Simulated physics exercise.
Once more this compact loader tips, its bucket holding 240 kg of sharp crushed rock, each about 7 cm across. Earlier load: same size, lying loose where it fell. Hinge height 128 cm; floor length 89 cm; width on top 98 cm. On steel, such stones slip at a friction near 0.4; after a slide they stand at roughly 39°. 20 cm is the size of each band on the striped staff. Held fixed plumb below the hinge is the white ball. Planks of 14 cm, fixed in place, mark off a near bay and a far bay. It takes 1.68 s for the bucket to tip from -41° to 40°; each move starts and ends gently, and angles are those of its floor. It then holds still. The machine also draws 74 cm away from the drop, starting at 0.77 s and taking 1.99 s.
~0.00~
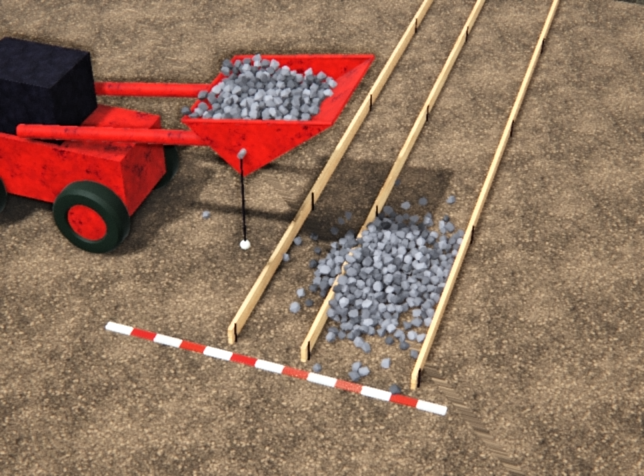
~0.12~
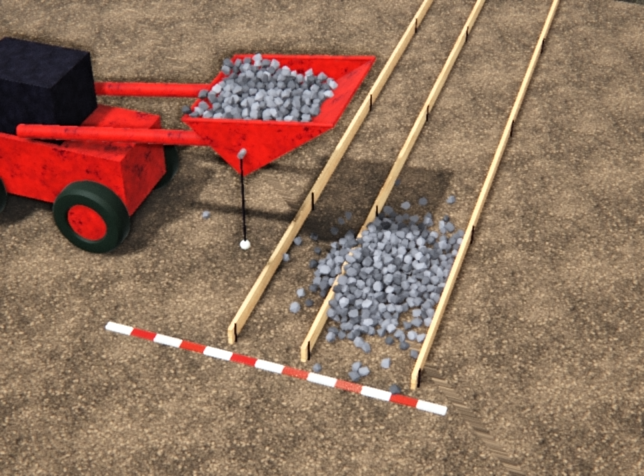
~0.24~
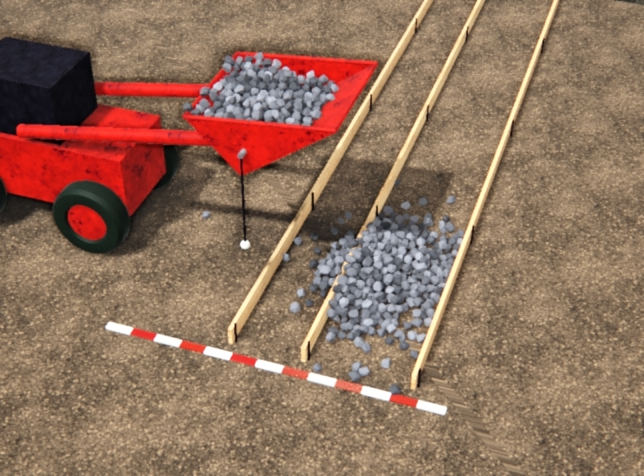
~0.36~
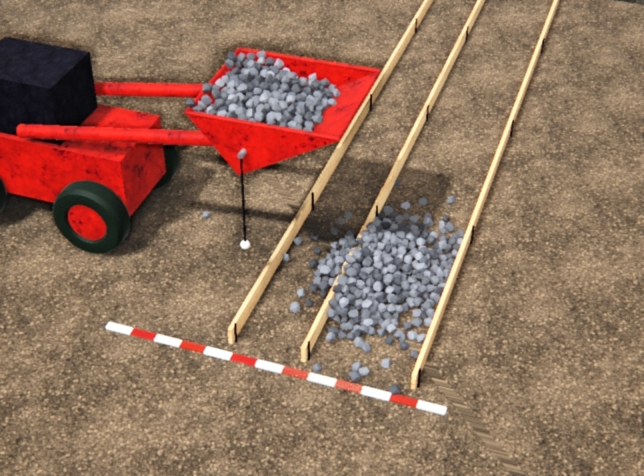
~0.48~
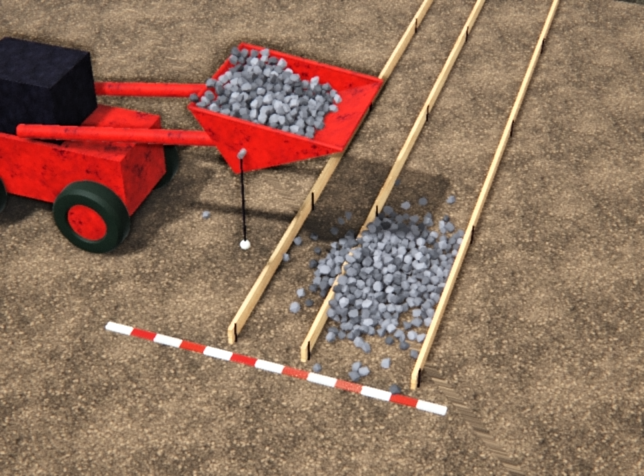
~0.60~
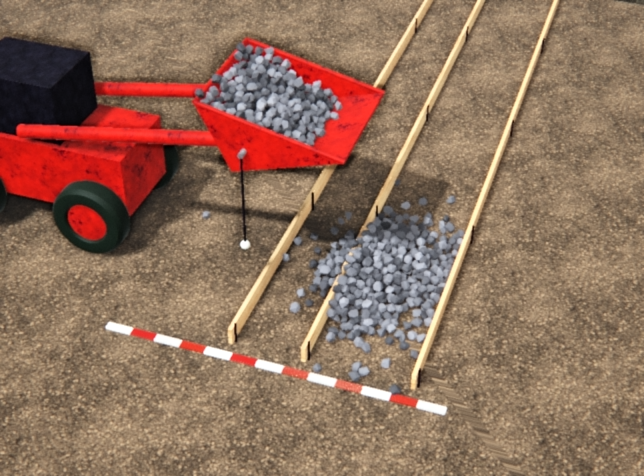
A red loader's bucket, heaped with grey crushed rock, tilted slowly down toward the right, its stones shifting slightly, while an earlier pile of rock lay still between the wooden boards on the ground.
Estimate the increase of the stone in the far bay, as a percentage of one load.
Roughly 4 per cent of one load.
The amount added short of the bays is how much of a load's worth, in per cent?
I'd estimate some 10 per cent.
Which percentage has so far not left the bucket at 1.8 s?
Roughly 35 per cent of its load.
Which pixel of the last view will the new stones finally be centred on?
They end up centred around (314, 248).
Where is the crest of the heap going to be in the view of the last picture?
Peak pixel: Approx. (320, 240).
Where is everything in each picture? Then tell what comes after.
The bucket is at -41°, its lip at (332, 124); the top of the load is at (278, 79). The earlier load is highest near (367, 260), 23 cm above ground level, 11 % in the near bay, 89 % in the far bay, in the first frame.
The bucket is at -40°, its lip at (333, 126); the top of the load is at (274, 79); the stones move at 0.1 m/s on average, in the second frame.
Lip at (336, 131), floor tilted -37°, highest stones at (259, 73); the stones move at 0.1 m/s on average, in the third frame.
Lip at (339, 139), floor tilted -31°, highest stones at (257, 67); the stones move at 0.2 m/s on average, in the fourth frame.
Lip at (342, 150), floor tilted -25°, highest stones at (248, 61); the stones move at 0.2 m/s on average, in the fifth frame.
The bucket is at -17°, its lip at (344, 162); the top of the load is at (248, 61); the stones move at 0.3 m/s on average, in the sixth frame.
After 1.3 s the floor is at 27°; in per cent of one load, 99 in the bucket, 12 in the near bay, 89 in the far bay; the foremost stones are at (446, 280).
After 1.8 s the floor is at 40°; in per cent of one load, 33 in the bucket, 76 in the near bay, 91 in the far bay; the foremost stones are at (446, 280).
After 3.2 s the floor is at 40°; in per cent of one load, 0 in the bucket, 9 short of the bays, 99 in the near bay, 93 in the far bay; the foremost stones are at (446, 280).
After 5.8 s the floor is at 40°; in per cent of one load, 0 in the bucket, 9 short of the bays, 99 in the near bay, 93 in the far bay; the foremost stones are at (446, 280). Net gain in the far bay, 4.
